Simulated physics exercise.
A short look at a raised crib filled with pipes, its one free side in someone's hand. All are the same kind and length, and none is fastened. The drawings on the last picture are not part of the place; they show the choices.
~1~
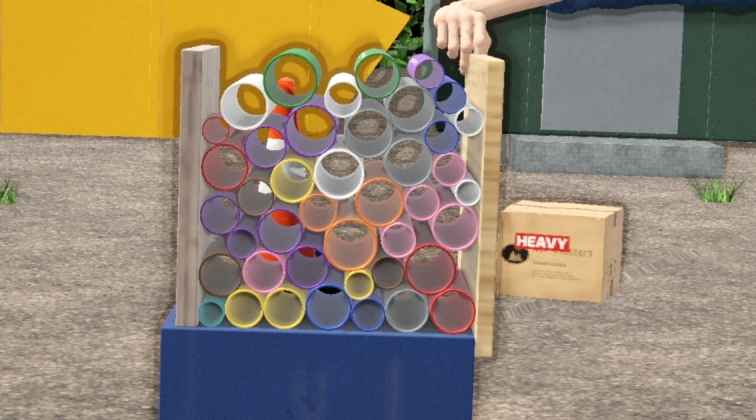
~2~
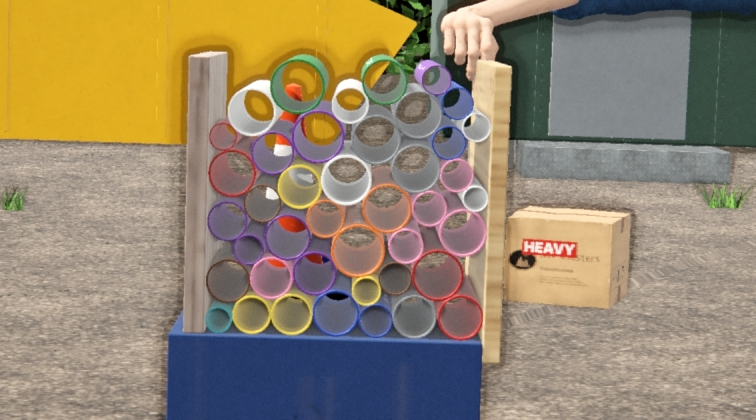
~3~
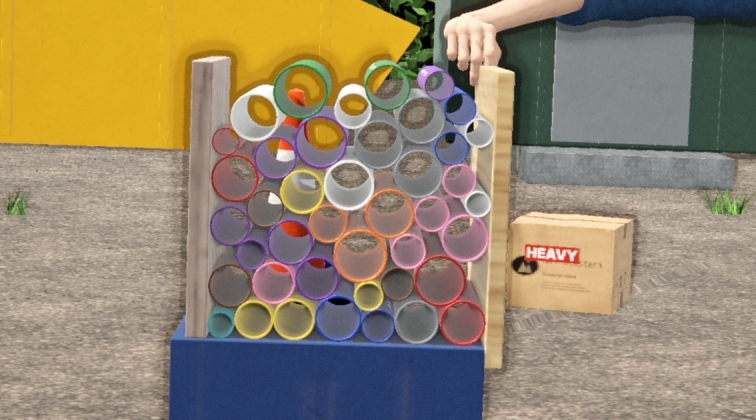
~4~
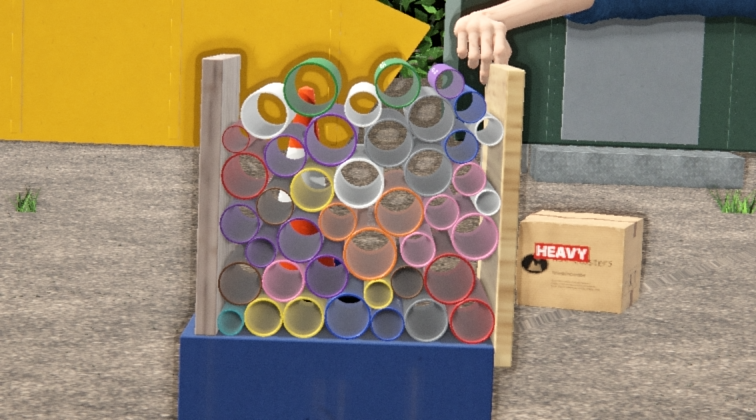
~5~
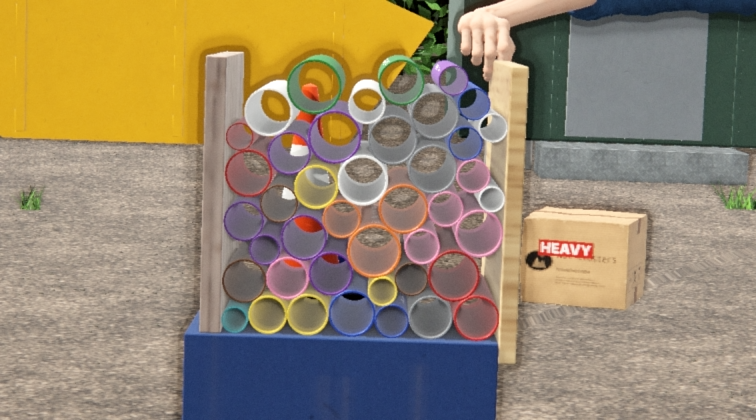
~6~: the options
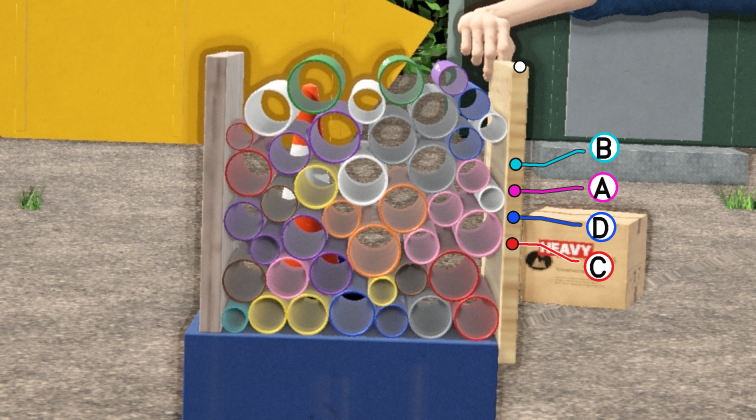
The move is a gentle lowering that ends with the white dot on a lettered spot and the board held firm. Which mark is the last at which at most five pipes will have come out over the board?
Down to B.
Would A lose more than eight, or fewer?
It loses fewer than eight.
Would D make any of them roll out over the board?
Yes, at D.
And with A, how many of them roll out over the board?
It comes to six.
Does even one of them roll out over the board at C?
Yes, at C.
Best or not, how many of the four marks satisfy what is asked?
One of the four.
On the marked copy, A at (514, 191); B at (515, 164); C at (512, 244); D at (513, 217); the white dot at (520, 66).
With B. Early on, top of the board (509, 116).
Further on, top of the board (506, 164).
At the end, top of the board (506, 164), two out over the board.
As for the rest, A six out over the board; C more than five out over the board; D more than five out over the board.
